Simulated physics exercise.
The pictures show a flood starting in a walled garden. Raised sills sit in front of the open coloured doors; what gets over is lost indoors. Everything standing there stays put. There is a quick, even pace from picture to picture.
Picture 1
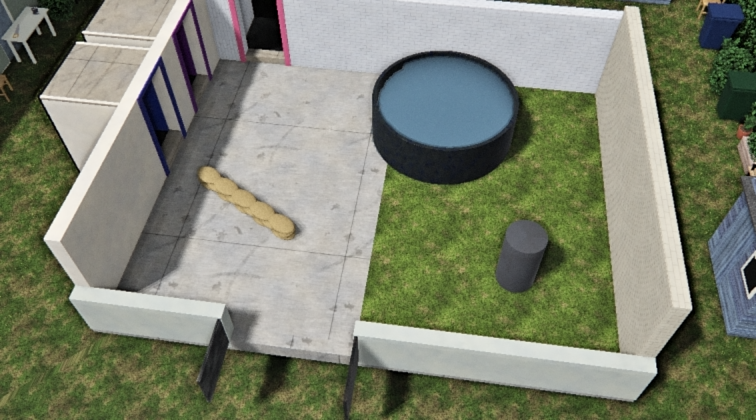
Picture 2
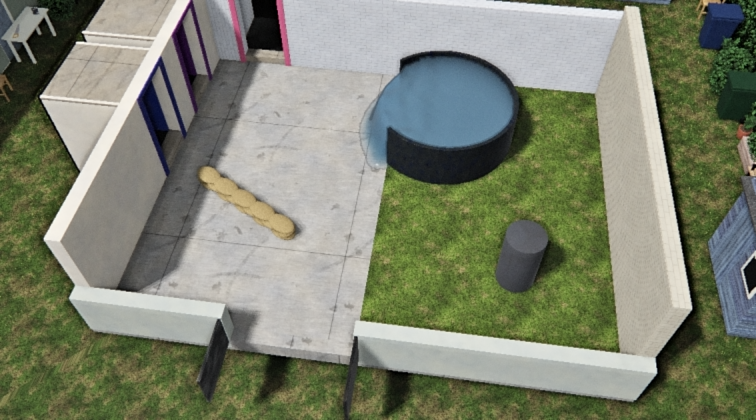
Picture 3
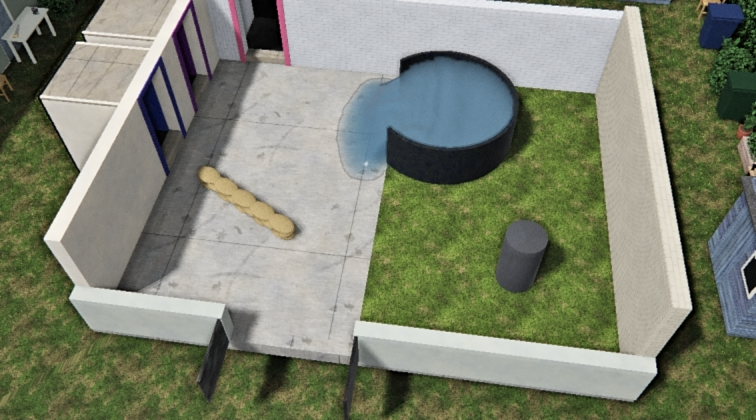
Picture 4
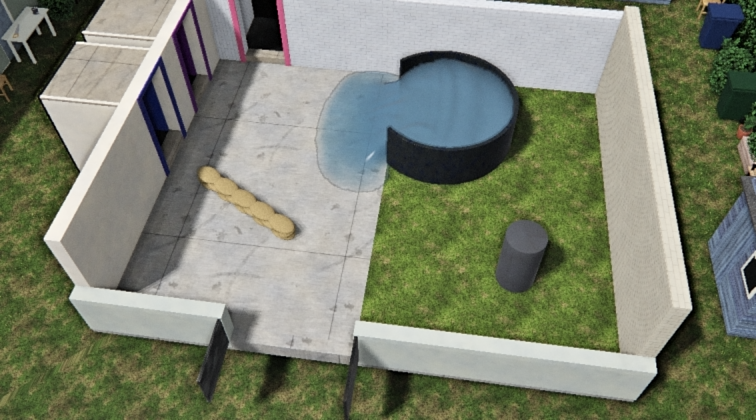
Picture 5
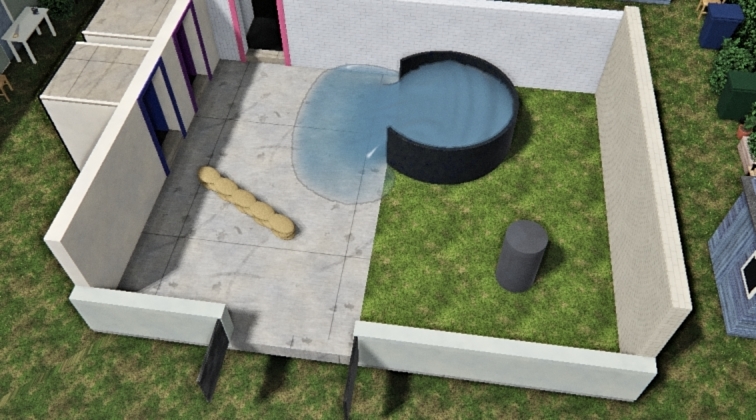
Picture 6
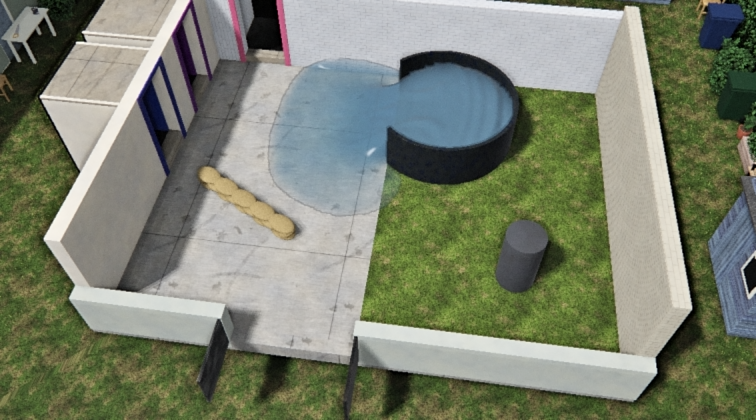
Water sits still in a round, dark-walled pool in a walled garden, then pours out through a gap that opens in the pool's left side. It runs onto the pale paving and fans out steadily leftward and toward the viewer, forming a wide, rounded sheet near the row of tan rounded shapes.
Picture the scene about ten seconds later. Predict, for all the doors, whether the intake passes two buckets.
One by one: The pink door passes two buckets. The purple door passes two buckets. The blue door passes two buckets.
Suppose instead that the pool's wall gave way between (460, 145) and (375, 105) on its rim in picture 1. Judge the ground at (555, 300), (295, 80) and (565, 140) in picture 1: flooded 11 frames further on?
In that order: Not flooded, free of water, clear.
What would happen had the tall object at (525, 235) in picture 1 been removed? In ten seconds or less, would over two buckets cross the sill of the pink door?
Then the pink spills beyond, I reckon.
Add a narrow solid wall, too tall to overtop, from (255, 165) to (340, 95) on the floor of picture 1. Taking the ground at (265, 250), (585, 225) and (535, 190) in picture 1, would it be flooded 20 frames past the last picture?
Submerged; untouched; untouched.
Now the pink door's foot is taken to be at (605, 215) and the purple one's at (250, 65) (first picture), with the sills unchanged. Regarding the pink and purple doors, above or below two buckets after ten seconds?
First the pink door, which stays on the safe side, then the purple door, which crosses the line.
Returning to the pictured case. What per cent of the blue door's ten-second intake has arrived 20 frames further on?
Near 90 %, I'd say.
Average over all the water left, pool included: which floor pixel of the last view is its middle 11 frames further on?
Roughly (339, 127).
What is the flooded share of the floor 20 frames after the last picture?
Some 55 per cent.
A moment on, water covers 35 % of the floor; the pink door wet at the sill, nothing in, the purple door wet at the sill, nothing in, the blue door wet at the sill, nothing in.
Next, water covers 40 % of the floor; the pink door wet at the sill, nothing in, the purple door far over two buckets in, the blue door over two buckets in.
Then, water covers 55 % of the floor; the pink door over two buckets in, the purple door far over two buckets in, the blue door far over two buckets in.
Later, water covers 70 % of the floor; the pink door far over two buckets in, the purple door far over two buckets in, the blue door far over two buckets in.
In the end, water covers 95 % of the floor; the pink door far over two buckets in, the purple door far over two buckets in, the blue door far over two buckets in.
